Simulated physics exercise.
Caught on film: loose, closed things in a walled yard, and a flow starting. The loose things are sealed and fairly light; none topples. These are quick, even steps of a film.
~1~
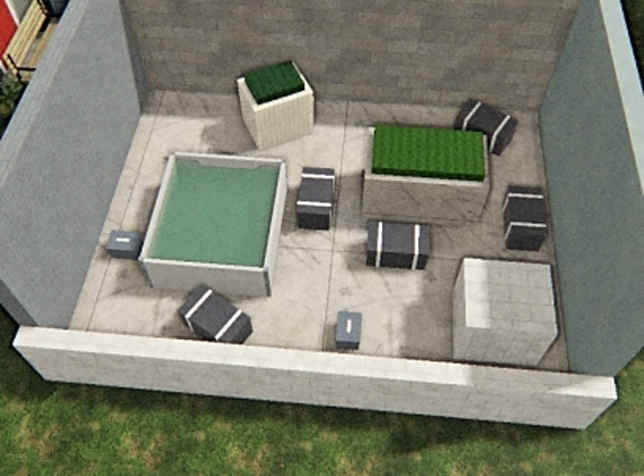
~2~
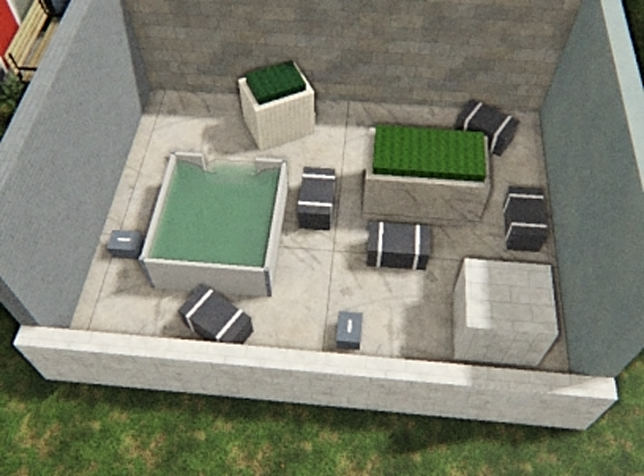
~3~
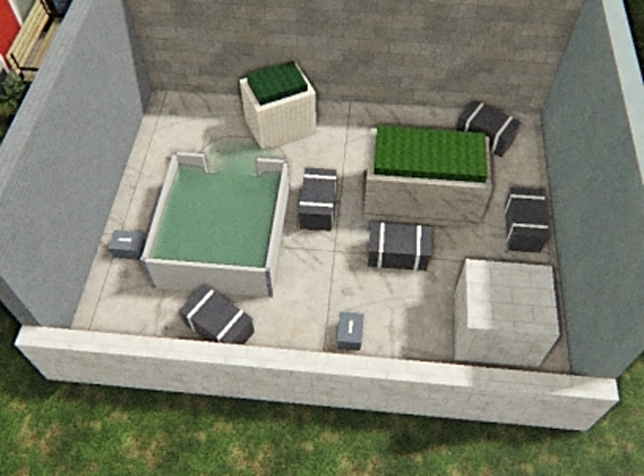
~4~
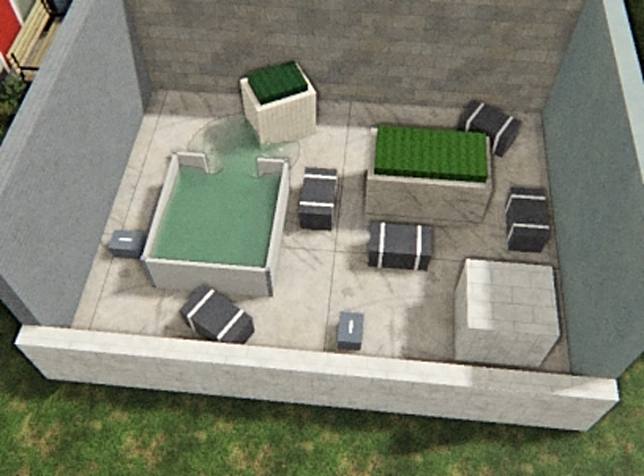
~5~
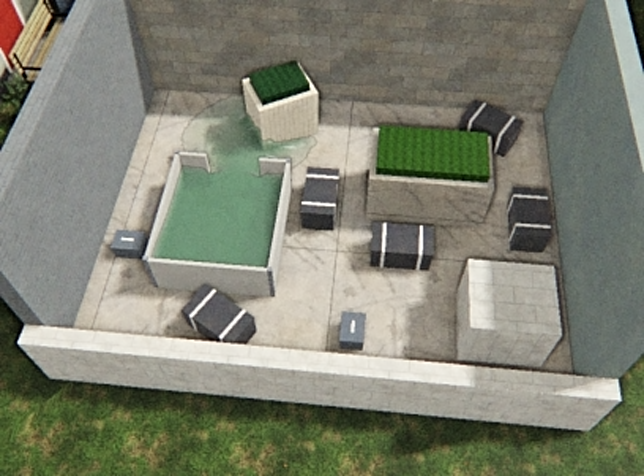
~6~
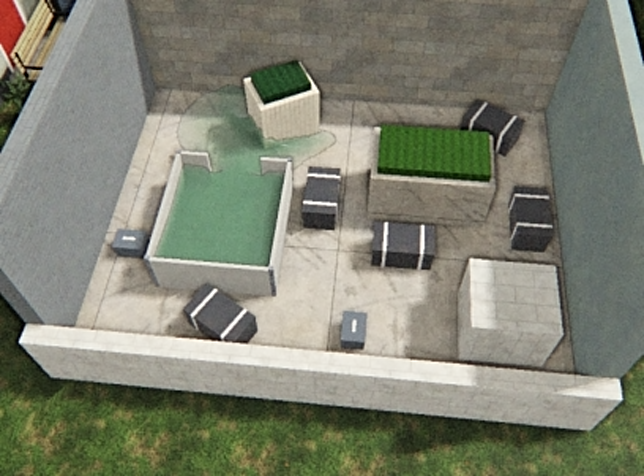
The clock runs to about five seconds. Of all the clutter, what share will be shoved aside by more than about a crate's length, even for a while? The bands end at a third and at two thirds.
It is not even a third.
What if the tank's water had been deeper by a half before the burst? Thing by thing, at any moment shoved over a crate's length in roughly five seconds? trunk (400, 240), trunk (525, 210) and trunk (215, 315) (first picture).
One after the other: No, never so far, shifted that much.
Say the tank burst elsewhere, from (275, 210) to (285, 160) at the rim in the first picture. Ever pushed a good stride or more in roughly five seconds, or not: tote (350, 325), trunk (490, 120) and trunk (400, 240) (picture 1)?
In that order: Shifted that much, short of that, shifted that much.
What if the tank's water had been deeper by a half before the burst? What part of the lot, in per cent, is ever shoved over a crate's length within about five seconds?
I make it 40 per cent.
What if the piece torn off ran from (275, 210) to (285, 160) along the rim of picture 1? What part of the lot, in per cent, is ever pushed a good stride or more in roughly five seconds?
About 30 per cent.
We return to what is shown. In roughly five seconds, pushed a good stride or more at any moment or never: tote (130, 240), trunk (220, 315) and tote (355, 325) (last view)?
As listed: That far or more, no, no.
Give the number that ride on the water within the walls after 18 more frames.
I count 1.
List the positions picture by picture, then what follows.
In the first picture, a trunk at (214, 314), on the bottom; a trunk at (316, 190) rests on the ground; 0 of 7 have shifted.
In the second picture, a trunk at (215, 314), on the bottom; a trunk at (317, 190) rests on the ground; 0 of 7 have shifted.
In the third picture, a trunk at (216, 314) rests on the ground; a trunk at (318, 190), on the bottom; 0 of 7 have shifted.
In the fourth picture, a trunk at (216, 314) rests on the ground; a trunk at (319, 190) rests on the ground; 0 of 7 have shifted.
In the fifth picture, a trunk at (218, 313) rests on the ground; a trunk at (321, 190) rests on the ground; 0 of 7 have shifted.
In the sixth picture, a trunk at (219, 313) rests on the ground; a trunk at (322, 189) rests on the ground; 0 of 7 have shifted.
A moment on, 0 of 7 are well off their spots; 0 afloat.
Next, 0 of 7 are well off their spots; 0 afloat.
Later, 1 of 7 are well off their spots; 1 afloat.
In the end, 1 of 7 are well off their spots, and 1 have been at some point; 1 afloat.
